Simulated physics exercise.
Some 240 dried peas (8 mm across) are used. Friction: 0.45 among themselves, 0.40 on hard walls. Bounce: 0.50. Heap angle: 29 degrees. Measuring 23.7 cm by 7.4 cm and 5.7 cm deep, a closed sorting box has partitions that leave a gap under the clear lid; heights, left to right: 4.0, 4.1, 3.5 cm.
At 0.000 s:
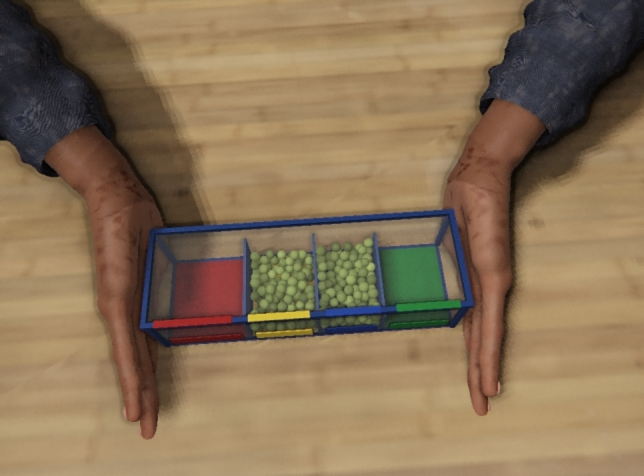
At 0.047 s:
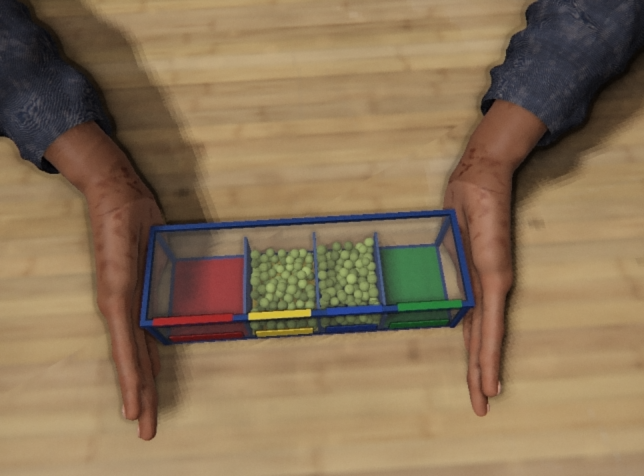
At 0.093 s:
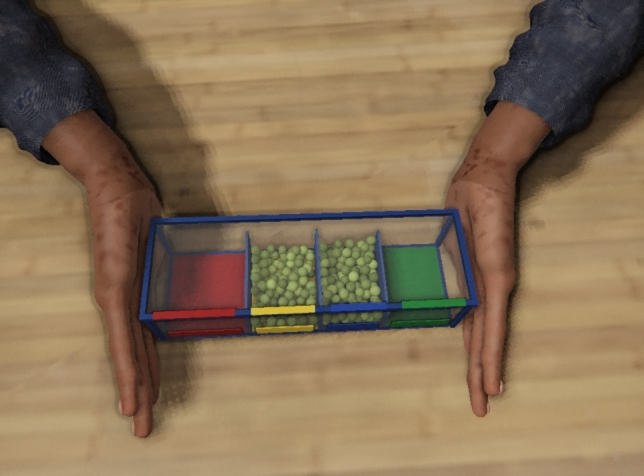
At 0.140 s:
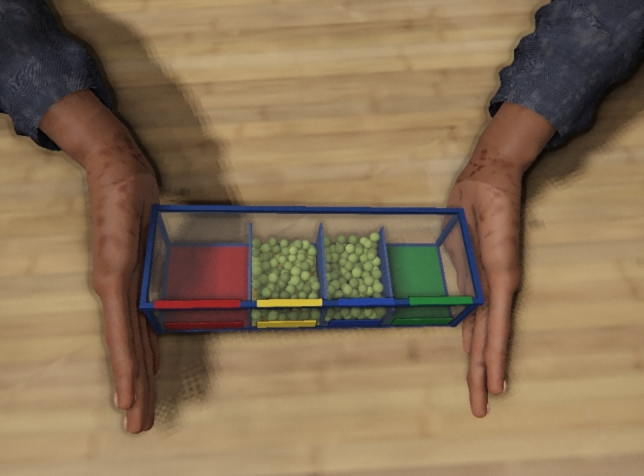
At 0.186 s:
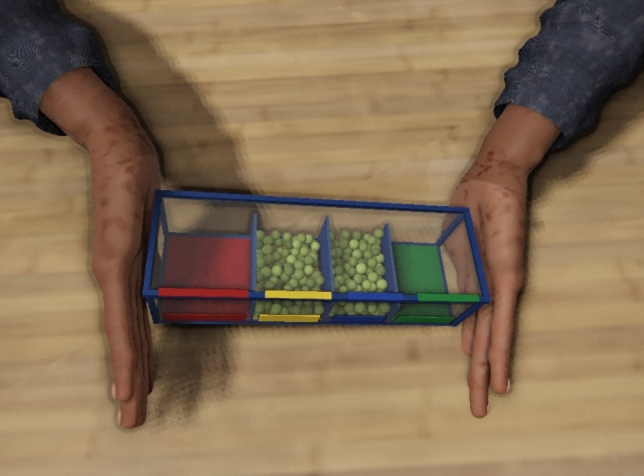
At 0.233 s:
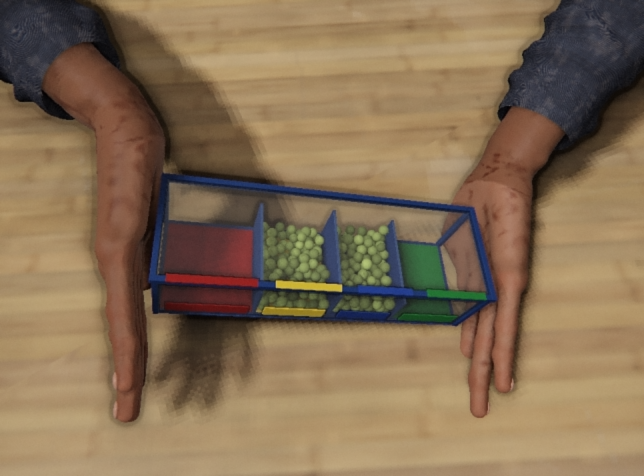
Two hands tilt a clear box of green peas, raising its left end slightly.
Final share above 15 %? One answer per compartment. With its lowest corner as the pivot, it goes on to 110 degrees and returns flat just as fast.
Red: Below or equal, blue: Below or equal, green: Above, yellow: Above.
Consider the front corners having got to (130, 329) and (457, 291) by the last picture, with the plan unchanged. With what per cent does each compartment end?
Red 30, blue 35, green 0, yellow 35.
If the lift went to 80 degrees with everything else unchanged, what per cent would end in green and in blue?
With that change it's green at 20 per cent and blue at 45 per cent.
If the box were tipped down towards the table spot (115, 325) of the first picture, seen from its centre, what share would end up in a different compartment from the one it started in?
Near 50 percent, give or take.
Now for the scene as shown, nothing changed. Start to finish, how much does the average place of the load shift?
5.5 cm.
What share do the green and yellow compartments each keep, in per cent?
The green compartment ends with 65 per cent, the yellow one with 25 per cent.
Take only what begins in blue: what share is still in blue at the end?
That comes out at about 10 percent.
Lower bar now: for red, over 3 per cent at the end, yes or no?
As for red, not so.
After 1.24 s, tilt 110 degrees; blue 35 %, green 30 %, yellow 35 %.
After 1.90 s, tilt 50 degrees; blue 10 %, green 65 %, yellow 25 %.
Then, at 2.61 s, tilt 0 degrees; blue 10 %, green 65 %, yellow 25 %.
At rest (3.3 s), red 0 %, blue 10 %, green 65 %, yellow 25 %.
